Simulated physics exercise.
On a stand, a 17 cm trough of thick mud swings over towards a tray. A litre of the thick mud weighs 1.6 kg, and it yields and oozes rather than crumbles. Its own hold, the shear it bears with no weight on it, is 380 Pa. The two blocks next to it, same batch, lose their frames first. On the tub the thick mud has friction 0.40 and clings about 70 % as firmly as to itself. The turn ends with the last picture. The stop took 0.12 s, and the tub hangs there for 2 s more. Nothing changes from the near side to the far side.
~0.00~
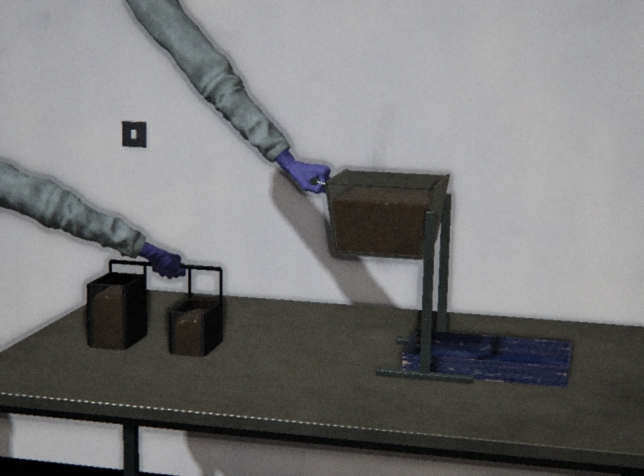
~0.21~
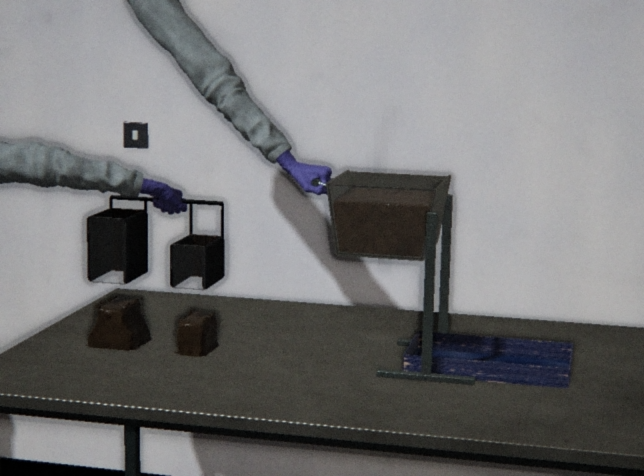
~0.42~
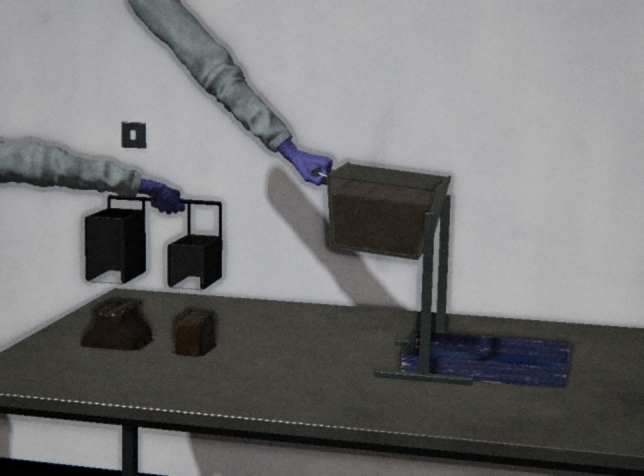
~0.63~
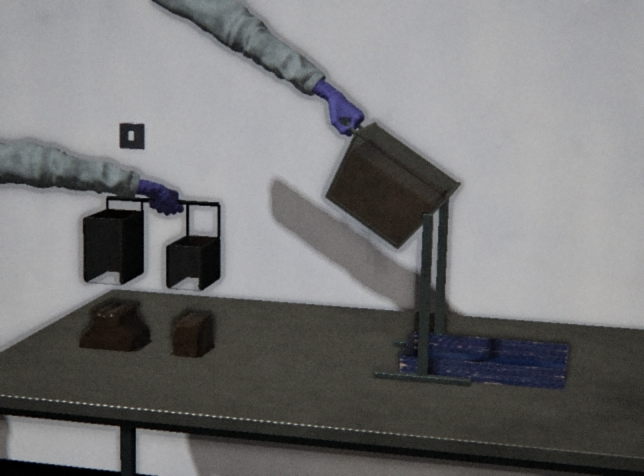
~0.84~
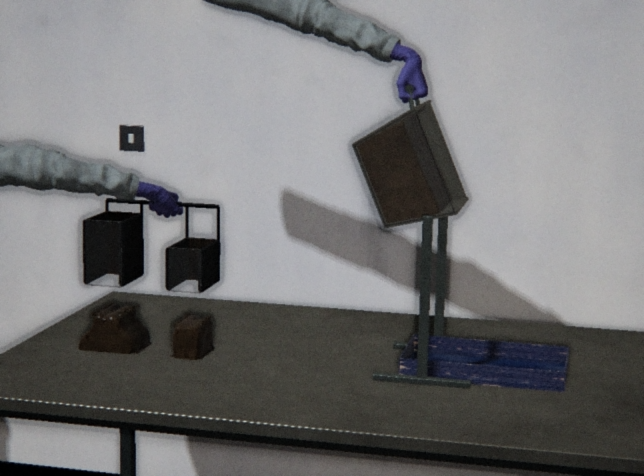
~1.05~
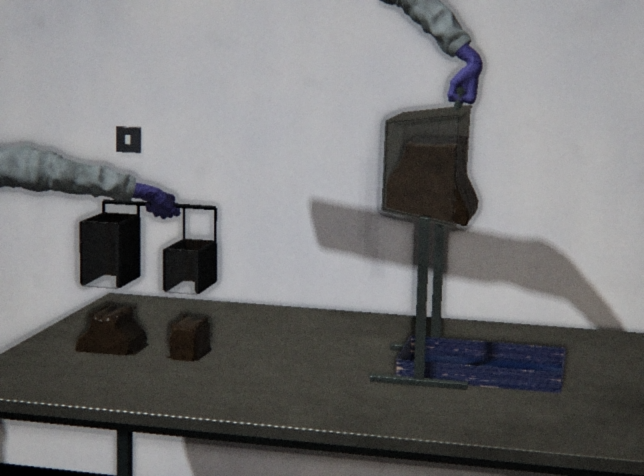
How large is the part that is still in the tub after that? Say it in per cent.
The part that is still in the tub after that is near 24 %.
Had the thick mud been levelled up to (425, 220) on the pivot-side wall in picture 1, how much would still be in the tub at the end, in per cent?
In that case some 40 per cent.
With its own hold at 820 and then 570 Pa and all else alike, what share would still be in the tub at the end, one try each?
In that order: 40 %, 30 %.
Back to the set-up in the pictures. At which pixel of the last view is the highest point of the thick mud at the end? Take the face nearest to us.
Near (422, 194).
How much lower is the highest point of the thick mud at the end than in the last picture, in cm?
Some 12 cm.
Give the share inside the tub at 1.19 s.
Some 55 per cent.
After 1.19 s, the tub is at 91 degrees and holds 53 %.
After 1.36 s, the tub is at 91 degrees and holds 30 %.
After 1.53 s, the tub is at 91 degrees and holds 25 %.
After 1.70 s, the tub is at 91 degrees and holds 24 %.
After 3.05 s, the tub is at 91 degrees and holds 24 %.
